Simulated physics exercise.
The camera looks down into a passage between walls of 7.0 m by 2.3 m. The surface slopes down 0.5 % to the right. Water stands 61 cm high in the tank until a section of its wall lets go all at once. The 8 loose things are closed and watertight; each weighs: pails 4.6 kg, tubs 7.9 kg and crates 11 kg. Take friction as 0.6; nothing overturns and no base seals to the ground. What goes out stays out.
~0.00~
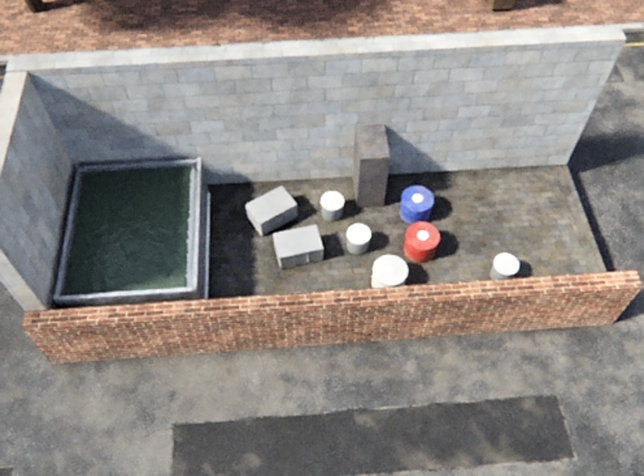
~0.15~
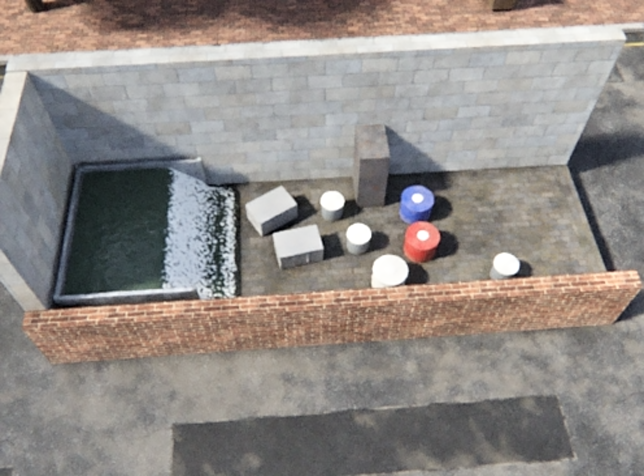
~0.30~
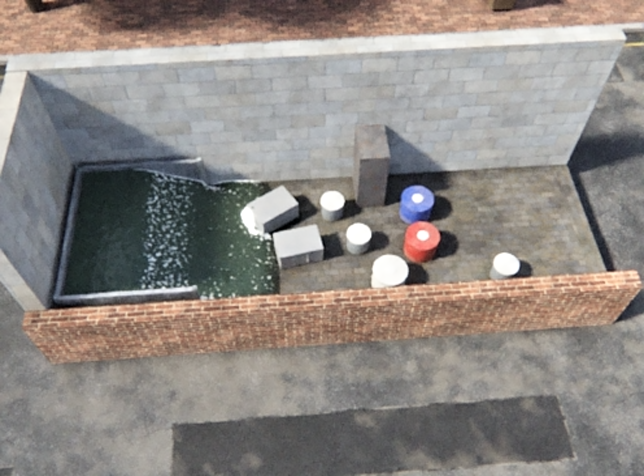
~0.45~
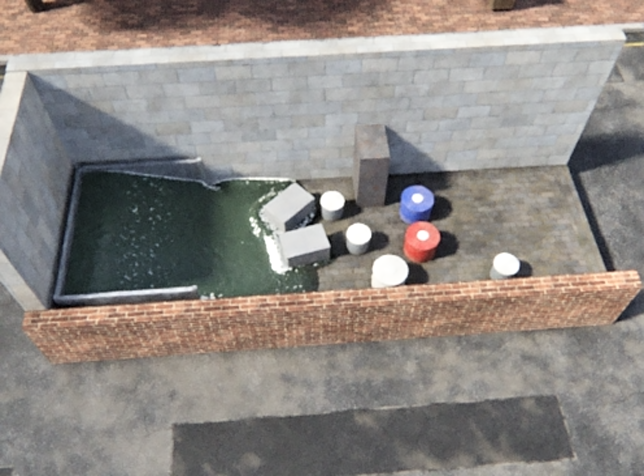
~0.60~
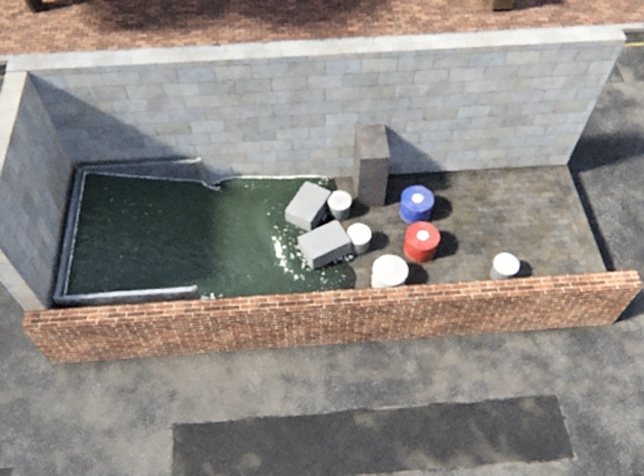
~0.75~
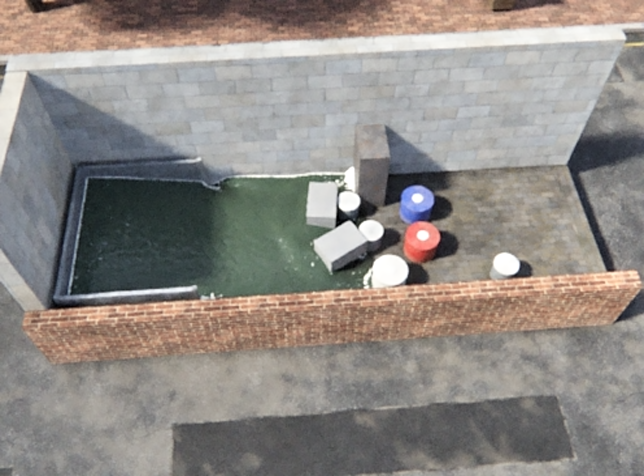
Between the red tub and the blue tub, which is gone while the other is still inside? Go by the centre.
The red one.
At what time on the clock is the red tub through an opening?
At about 2.5 s.
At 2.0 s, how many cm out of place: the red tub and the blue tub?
About 200 and 60 cm.
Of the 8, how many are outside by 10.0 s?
By then 7.
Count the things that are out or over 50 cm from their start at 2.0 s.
By then 8.
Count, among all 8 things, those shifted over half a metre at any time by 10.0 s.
I count 8.
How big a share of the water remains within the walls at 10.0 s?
About 36 per cent.
After 2.0 s the red tub is near (549, 221), 1.8 m from its start, aground; the blue tub is near (446, 171), 0.7 m from its start, aground; 0 of 8 are out; 3 afloat.
After 4.5 s the red tub has gone out (at 2.3 s); the blue tub is near (446, 171), 0.7 m from its start, aground; 6 of 8 are out; 1 afloat.
After 7.0 s the red tub has gone out (at 2.3 s); the blue tub is near (492, 171), 1.2 m from its start, afloat; 7 of 8 are out; 1 afloat.
After 10.0 s the red tub has gone out (at 2.3 s); the blue tub is near (536, 173), 1.8 m from its start, aground; 7 of 8 are out; 0 afloat.
